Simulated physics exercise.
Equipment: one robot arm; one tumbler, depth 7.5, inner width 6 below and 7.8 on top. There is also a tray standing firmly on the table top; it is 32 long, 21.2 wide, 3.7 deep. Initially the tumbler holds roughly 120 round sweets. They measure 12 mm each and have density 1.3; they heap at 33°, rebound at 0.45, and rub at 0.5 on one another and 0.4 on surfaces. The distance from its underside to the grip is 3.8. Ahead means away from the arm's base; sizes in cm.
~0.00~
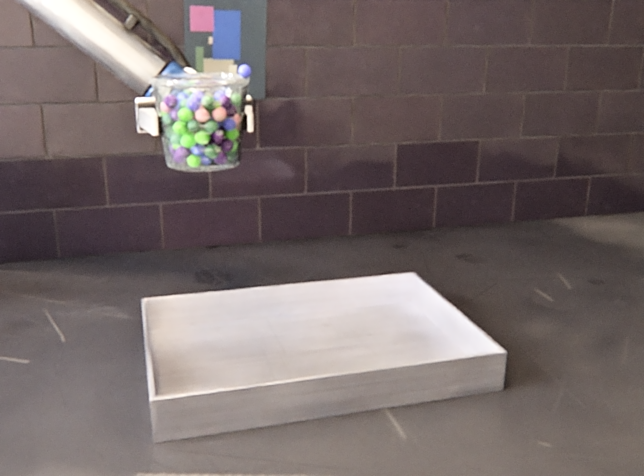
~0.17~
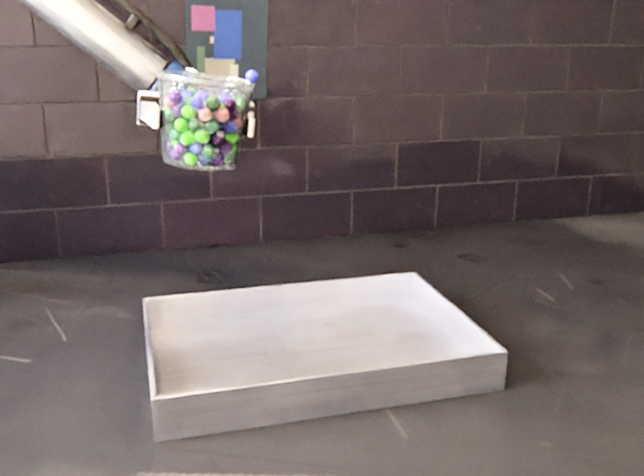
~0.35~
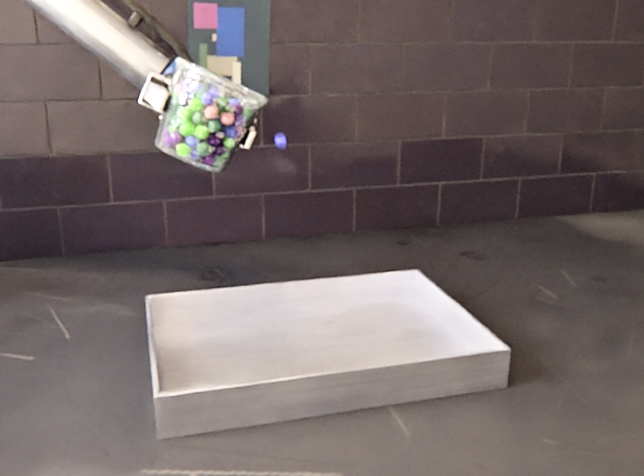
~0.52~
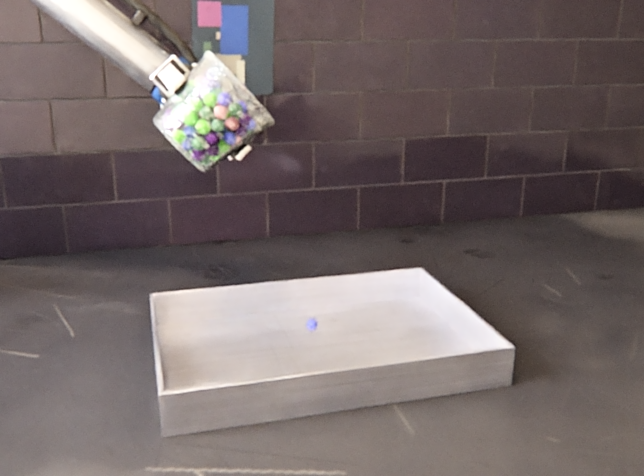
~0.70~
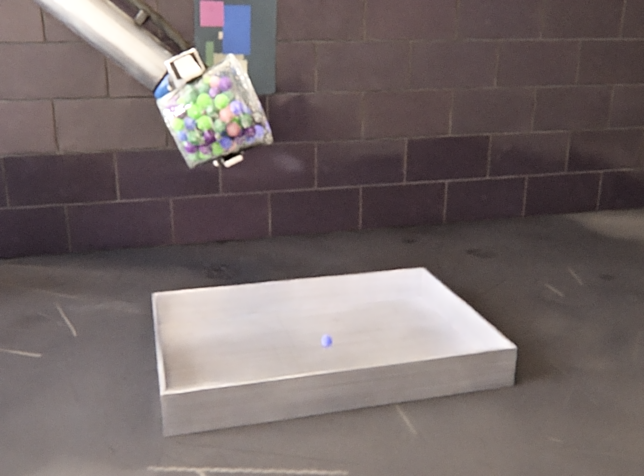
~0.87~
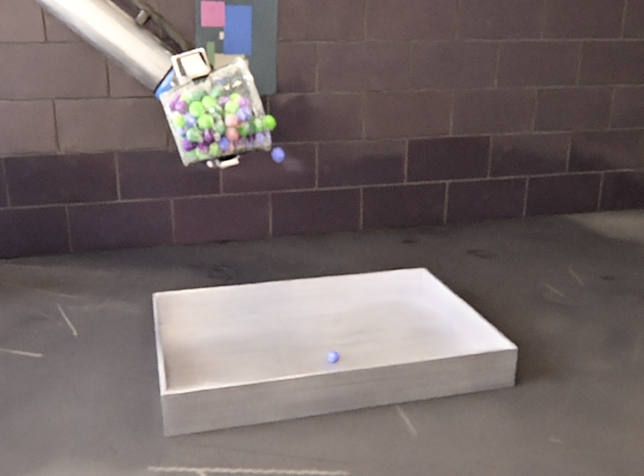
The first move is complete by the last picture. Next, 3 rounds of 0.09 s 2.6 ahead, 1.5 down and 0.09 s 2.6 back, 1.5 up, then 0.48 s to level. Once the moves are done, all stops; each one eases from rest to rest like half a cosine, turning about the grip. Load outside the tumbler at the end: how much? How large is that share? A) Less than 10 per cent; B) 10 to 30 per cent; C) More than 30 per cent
Answer: C.
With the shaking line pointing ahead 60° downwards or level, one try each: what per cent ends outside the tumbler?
It comes to around 30 per cent on the first try and around 75 per cent on the second.
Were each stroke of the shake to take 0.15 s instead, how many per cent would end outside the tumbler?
The share would be near 35 %.
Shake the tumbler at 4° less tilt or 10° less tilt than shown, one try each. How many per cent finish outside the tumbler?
Roughly 45 per cent on the first try and 30 per cent on the second.
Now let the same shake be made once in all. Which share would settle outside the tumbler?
Roughly 30 in a hundred.
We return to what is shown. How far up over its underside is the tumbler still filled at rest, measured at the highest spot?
Top of the fill: Near 5.5 cm.
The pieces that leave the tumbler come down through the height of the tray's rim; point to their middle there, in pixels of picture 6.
Close to pixel (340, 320).
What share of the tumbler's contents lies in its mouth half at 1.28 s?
Roughly 45 per cent.
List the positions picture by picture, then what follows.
The first picture shows tumbler middle at (202, 123), level; upper third of the load around (202, 105), from x 165 to 245, top at y 70; 122 in the tumbler.
The second picture shows tumbler middle at (203, 122), tilted 7° forward; upper third of the load around (204, 103), from x 170 to 250, top at y 75.
The third picture shows tumbler middle at (206, 120), tilted 26° forward; upper third of the load around (202, 103), from x 170 to 280, top at y 85; 121 in the tumbler, 1 in flight or on a rim.
The fourth picture shows tumbler middle at (210, 118), tilted 48° forward; upper third of the load around (208, 101), from x 170 to 310, top at y 80; 121 in the tumbler, 1 in the tray.
The fifth picture shows tumbler middle at (212, 118), tilted 67° forward; upper third of the load around (208, 102), from x 170 to 325, top at y 85; 121 in the tumbler, 1 in the tray.
The sixth picture shows tumbler middle at (213, 118), tilted 74° forward; upper third of the load around (210, 106), from x 175 to 335, top at y 95; 120 in the tumbler, 1 in the tray, 1 in flight or on a rim.
By 1.28 s, tilted 74° forward, highest piece 26 above the table; 76 in the tumbler, 30 in the tray, 16 in flight or on a rim.
By 1.69 s, tilted 28° forward, highest piece 27 above the table; 63 in the tray, 58 in the tumbler, 1 in flight or on a rim.
By 2.09 s, level, highest piece 27 above the table; 64 in the tray, 58 in the tumbler.
By 3.14 s, level, highest piece 27 above the table; 64 in the tray, 58 in the tumbler.
Final count, 64 in the tray, 58 in the tumbler. That is 52 % outside the tumbler.
